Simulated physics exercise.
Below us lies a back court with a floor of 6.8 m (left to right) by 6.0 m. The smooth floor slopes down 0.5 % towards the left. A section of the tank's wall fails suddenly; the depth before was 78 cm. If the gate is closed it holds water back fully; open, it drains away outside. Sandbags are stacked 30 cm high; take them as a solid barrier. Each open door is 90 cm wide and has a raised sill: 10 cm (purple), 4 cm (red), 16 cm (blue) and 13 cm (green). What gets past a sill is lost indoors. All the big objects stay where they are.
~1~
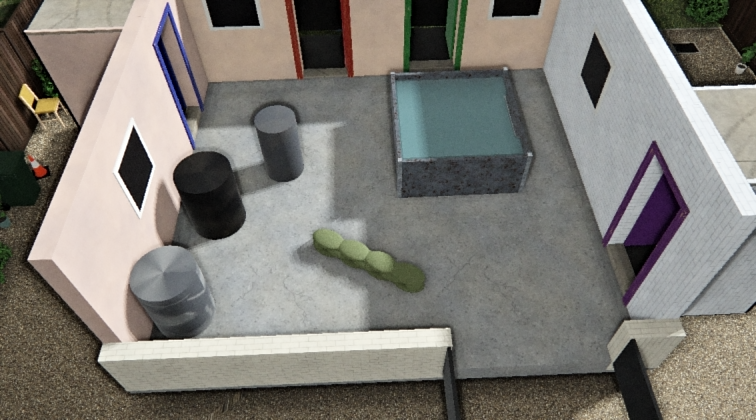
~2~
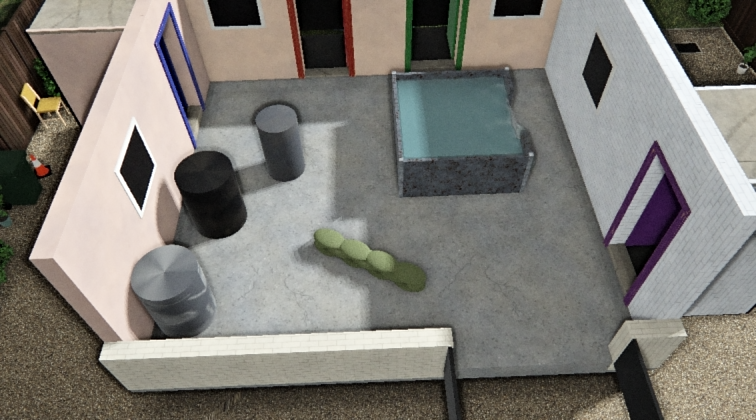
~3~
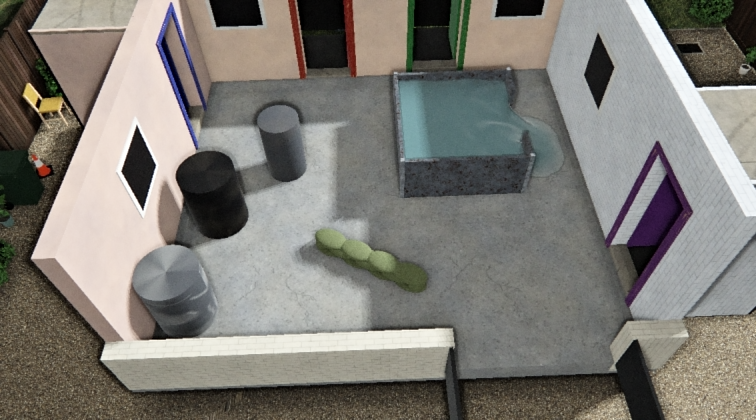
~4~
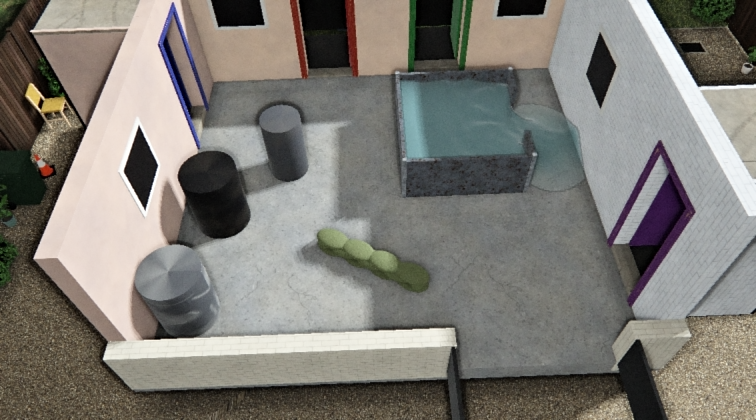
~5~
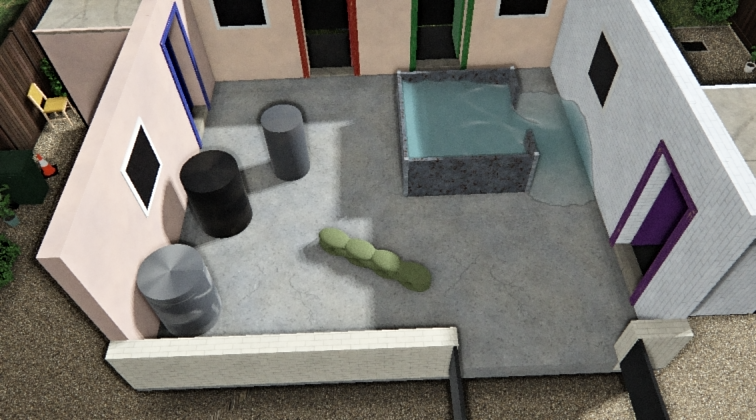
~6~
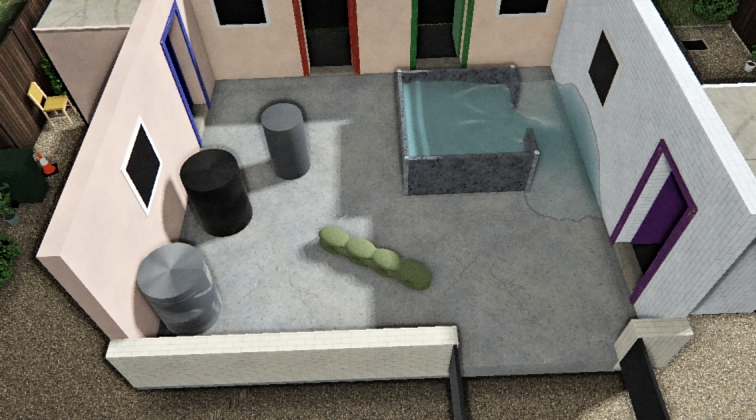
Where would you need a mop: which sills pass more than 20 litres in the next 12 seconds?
The water let in: At the purple door it keeps below the limit; at the red door it passes the limit; at the blue door it keeps below the limit; at the green door it does not reach the limit.
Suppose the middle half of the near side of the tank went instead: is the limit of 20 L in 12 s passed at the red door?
Then: Red below.
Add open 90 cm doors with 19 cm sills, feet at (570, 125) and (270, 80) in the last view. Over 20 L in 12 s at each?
In turn: Above, below.
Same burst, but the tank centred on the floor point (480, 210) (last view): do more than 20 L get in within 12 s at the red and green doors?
Against that limit: Red under, green not over.
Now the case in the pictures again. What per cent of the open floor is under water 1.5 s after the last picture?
About 35 per cent.
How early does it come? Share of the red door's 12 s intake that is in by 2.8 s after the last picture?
About 0 per cent.
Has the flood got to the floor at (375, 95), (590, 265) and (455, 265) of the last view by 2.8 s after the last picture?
In that order: Wet, under water, wet.
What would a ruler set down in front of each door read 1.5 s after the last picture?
In cm: Purple 8, red 0, blue 0, green 10.
Then, 0.7 s after the last picture water covers 15 % of the floor and is deepest (56 cm) near (573, 144); purple door 7 cm at the sill, 0 L in, red door not reached, blue door not reached, green door not reached.
Then, 1.5 s after the last picture water covers 35 % of the floor and is deepest (46 cm) near (547, 67); purple door 8 cm at the sill, 0 L in, red door not reached, blue door not reached, green door 10 cm at the sill, 0 L in.
Then, 2.8 s after the last picture water covers 55 % of the floor and is deepest (34 cm) near (573, 144); purple door 6 cm at the sill, 0 L in, red door 4 cm at the sill, 0 L in, blue door not reached, green door 10 cm at the sill, 0 L in.
Then, 6.3 s after the last picture water covers 80 % of the floor and is deepest (19 cm) near (211, 198); purple door 4 cm at the sill, 0 L in, red door 7 cm at the sill, 25 L in, blue door 14 cm at the sill, 3 L in, green door 6 cm at the sill, 0 L in.
Then, 11.3 s after the last picture water covers 95 % of the floor and is deepest (11 cm) near (211, 198); purple door 2 cm at the sill, 0 L in, red door 4 cm at the sill, 37 L in, blue door 10 cm at the sill, 3 L in, green door 4 cm at the sill, 0 L in.
